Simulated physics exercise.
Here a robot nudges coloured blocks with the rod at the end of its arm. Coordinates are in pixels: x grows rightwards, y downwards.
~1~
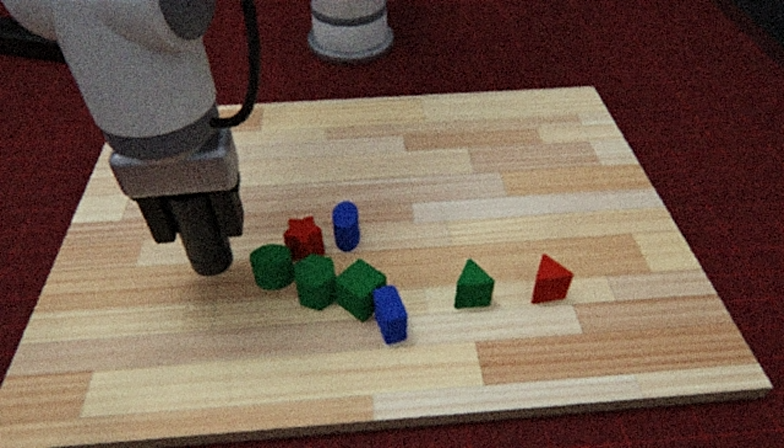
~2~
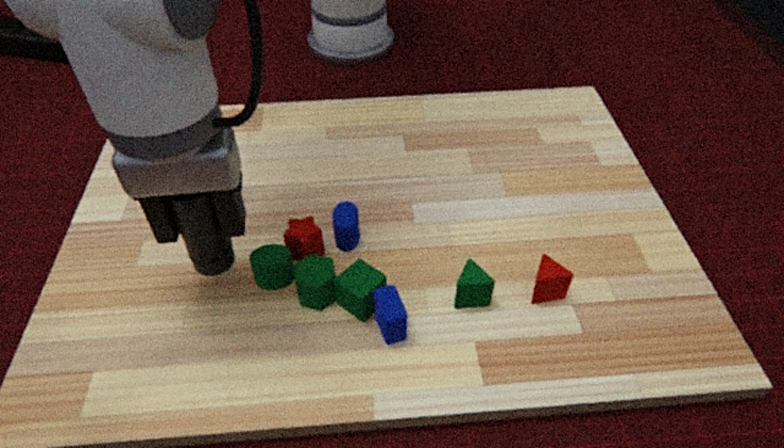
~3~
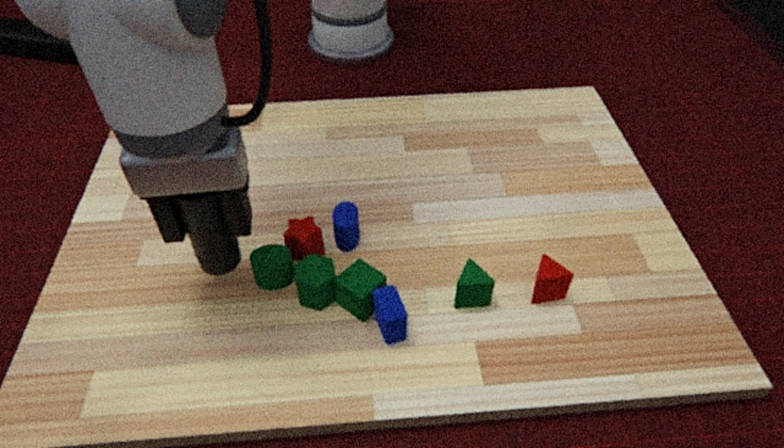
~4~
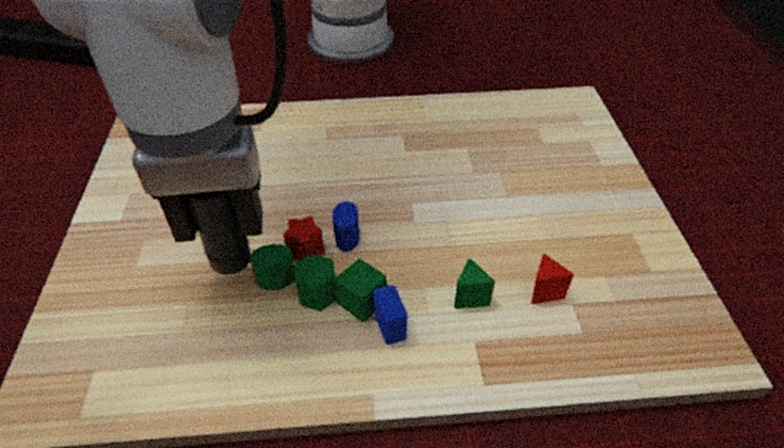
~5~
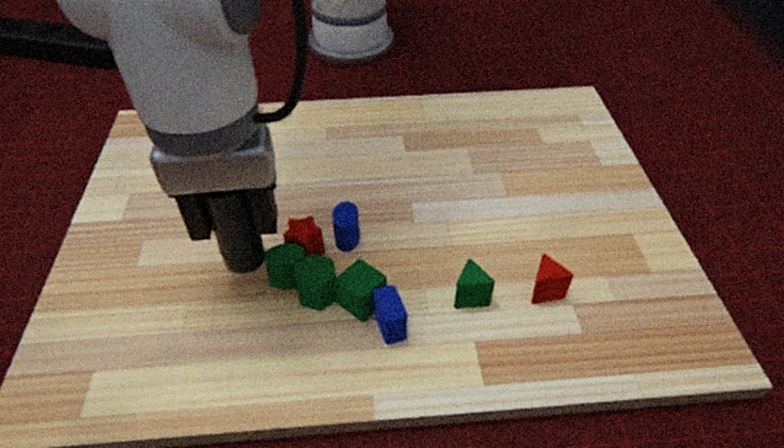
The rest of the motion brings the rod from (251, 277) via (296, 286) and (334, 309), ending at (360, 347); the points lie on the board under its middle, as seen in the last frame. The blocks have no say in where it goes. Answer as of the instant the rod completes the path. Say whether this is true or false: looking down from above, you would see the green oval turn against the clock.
True - the claim holds.
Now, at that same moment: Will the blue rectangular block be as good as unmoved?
My answer is no.
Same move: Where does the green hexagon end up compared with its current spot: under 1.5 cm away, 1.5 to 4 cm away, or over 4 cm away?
It shifts over 4 cm.
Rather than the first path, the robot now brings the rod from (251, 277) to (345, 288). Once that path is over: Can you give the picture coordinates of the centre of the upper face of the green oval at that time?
It will likely be found at (355, 237).
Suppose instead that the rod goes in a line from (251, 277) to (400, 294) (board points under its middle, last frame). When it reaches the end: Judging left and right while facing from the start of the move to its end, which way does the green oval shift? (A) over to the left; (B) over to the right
A - over to the left.
What follows on the original path. One third of the way, rod (295, 269); green oval (327, 245), turned 75° anticlockwise; green hexagon (351, 267), turned 75° clockwise; green square block (383, 289), turned 15° anticlockwise; blue rectangular block (409, 313), turned 35° clockwise.
Two thirds of the way, rod (333, 293); green oval (330, 243), turned 85° anticlockwise; green hexagon (369, 267), turned 50° clockwise; green square block (398, 288); blue rectangular block (414, 317), turned 50° clockwise.
At the end, rod (358, 330); green oval (330, 243), turned 85° anticlockwise; green hexagon (370, 268), turned 45° clockwise; green square block (402, 289); blue rectangular block (416, 317), turned 60° clockwise.
